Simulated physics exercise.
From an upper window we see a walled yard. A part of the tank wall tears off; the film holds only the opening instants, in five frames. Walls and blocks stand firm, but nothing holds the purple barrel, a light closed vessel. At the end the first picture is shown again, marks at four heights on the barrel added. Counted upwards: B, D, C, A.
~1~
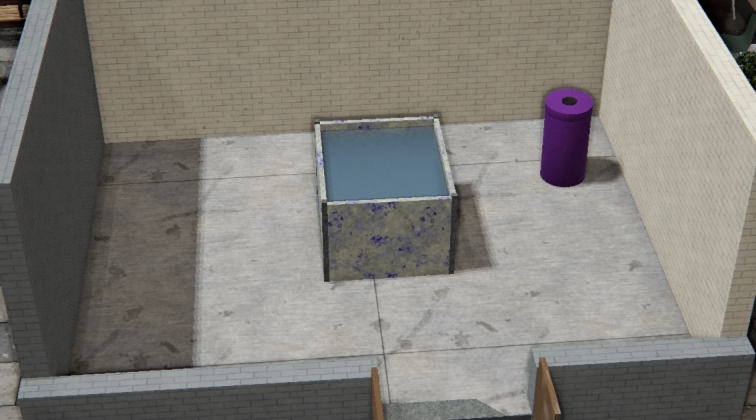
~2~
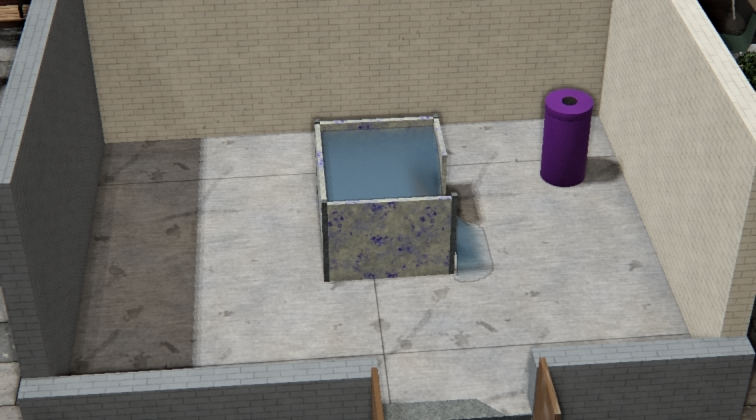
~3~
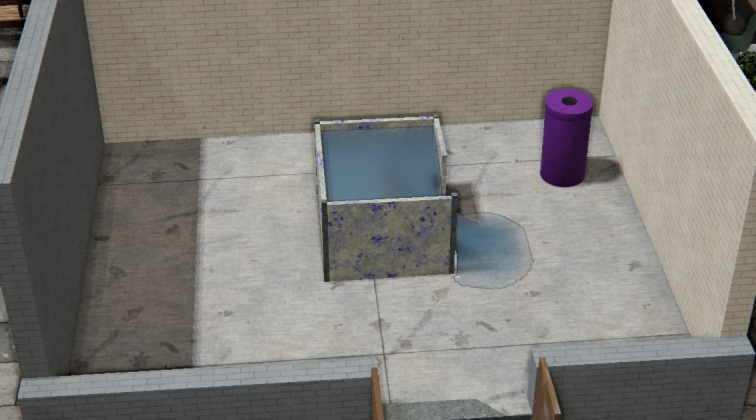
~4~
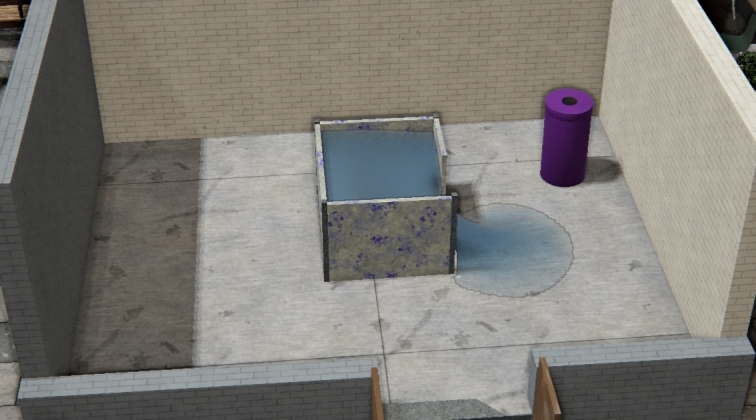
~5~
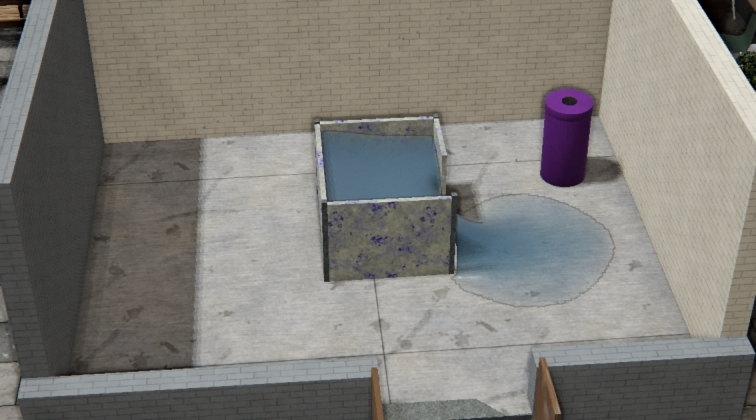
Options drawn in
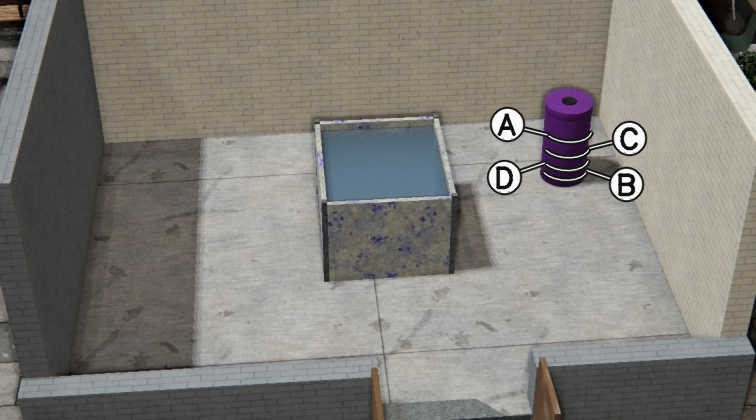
Water poured out of the right side of a full, square tank in a walled yard and spread across the pale ground in a widening puddle, while a purple barrel stood nearby.
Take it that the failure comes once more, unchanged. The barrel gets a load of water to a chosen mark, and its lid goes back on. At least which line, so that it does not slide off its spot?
Go for D.
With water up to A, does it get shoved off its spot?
No, not at all.
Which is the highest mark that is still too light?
That is mark B.
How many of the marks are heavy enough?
Three of the four.
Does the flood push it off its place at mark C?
No.
In white, A at (572, 142); B at (568, 180); C at (570, 157); D at (569, 170); from the bottom up B, D, C, A.
If A is chosen, it does not move.
If B is chosen, it is pushed about its own width away.
If C is chosen, it does not move.
If D is chosen, it does not move.
